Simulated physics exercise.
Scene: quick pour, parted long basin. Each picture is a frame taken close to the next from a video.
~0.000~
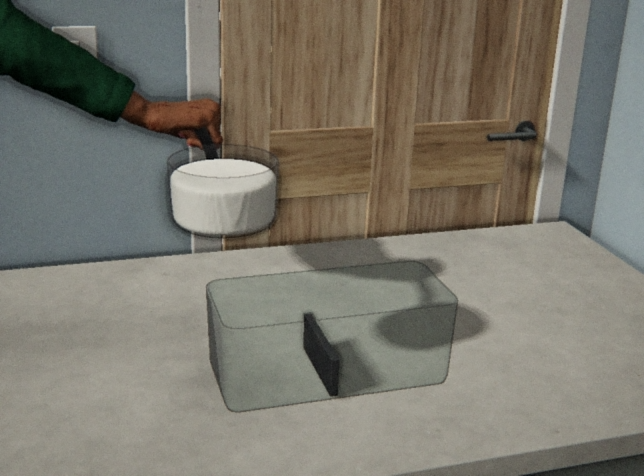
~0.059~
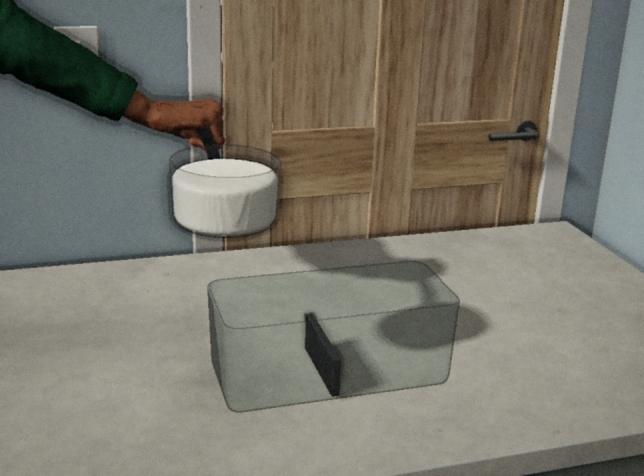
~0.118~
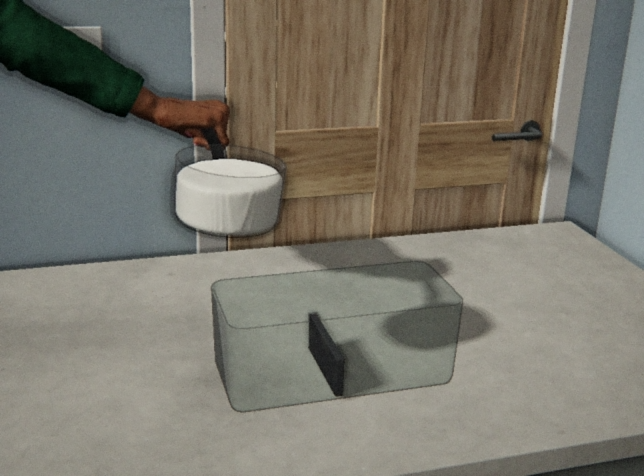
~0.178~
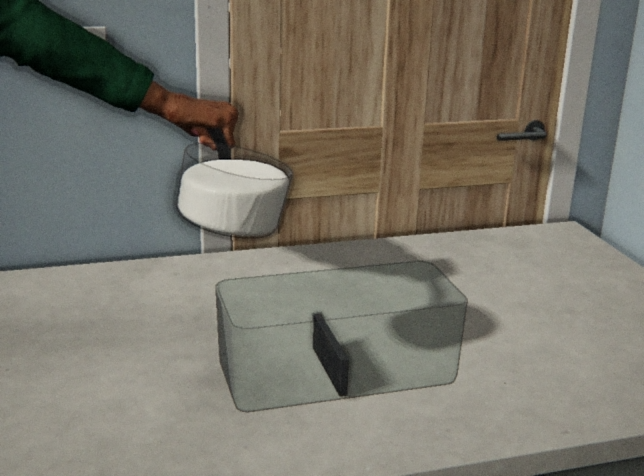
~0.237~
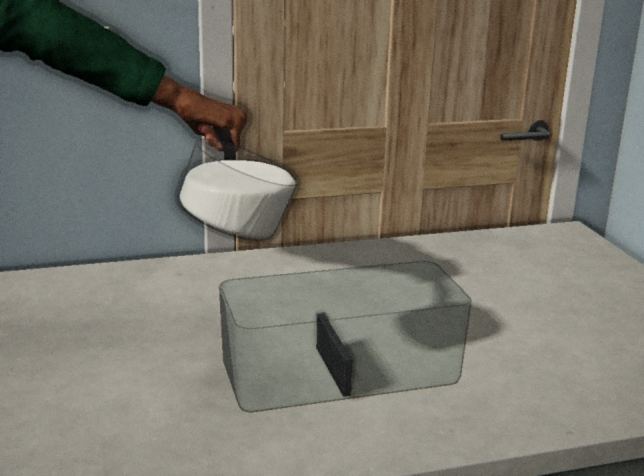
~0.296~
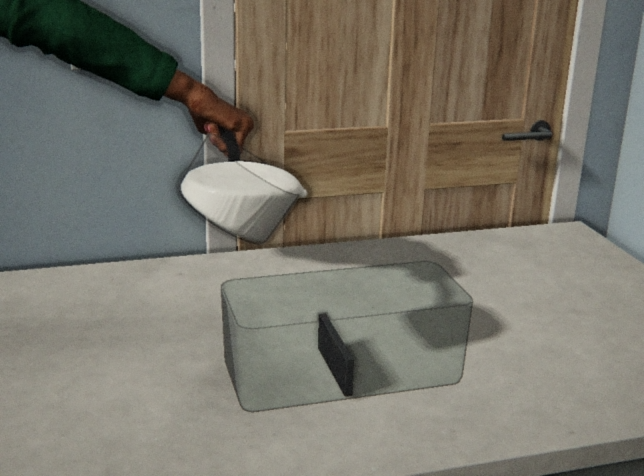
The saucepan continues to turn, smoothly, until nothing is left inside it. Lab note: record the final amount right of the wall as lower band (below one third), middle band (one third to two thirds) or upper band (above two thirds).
I expect the share right of the wall to be at least a third but at most two thirds.
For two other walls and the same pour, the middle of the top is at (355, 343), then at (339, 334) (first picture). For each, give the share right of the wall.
The first position gives around 10 percent, the second around 10 percent.
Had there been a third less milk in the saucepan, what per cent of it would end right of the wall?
It works out near 20 percent.
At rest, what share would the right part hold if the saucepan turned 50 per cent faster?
It comes to around 30 per cent.
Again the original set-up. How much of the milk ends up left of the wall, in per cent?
Close to 55 in a hundred.
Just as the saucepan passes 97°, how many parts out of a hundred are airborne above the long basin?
Roughly 45 in a hundred.
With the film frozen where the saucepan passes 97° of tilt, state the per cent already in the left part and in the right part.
Left side: 5 in a hundred; right side: 20 in a hundred.
A moment on, the saucepan is tipped on its side and 29 per cent is still to pour, 7 is left of the wall and 21 right of it.
Next, the saucepan is tipped right over and 3 per cent is still to pour, 45 is left of the wall and 44 right of it.
Then the saucepan is tipped right over and 0 per cent is still to pour, 54 is left of the wall and 44 right of it.
Later the saucepan is tipped right over and 0 per cent is still to pour, 55 is left of the wall and 44 right of it.
Finally, 55 per cent lies left of the wall, 44 right of it and 1 outside.
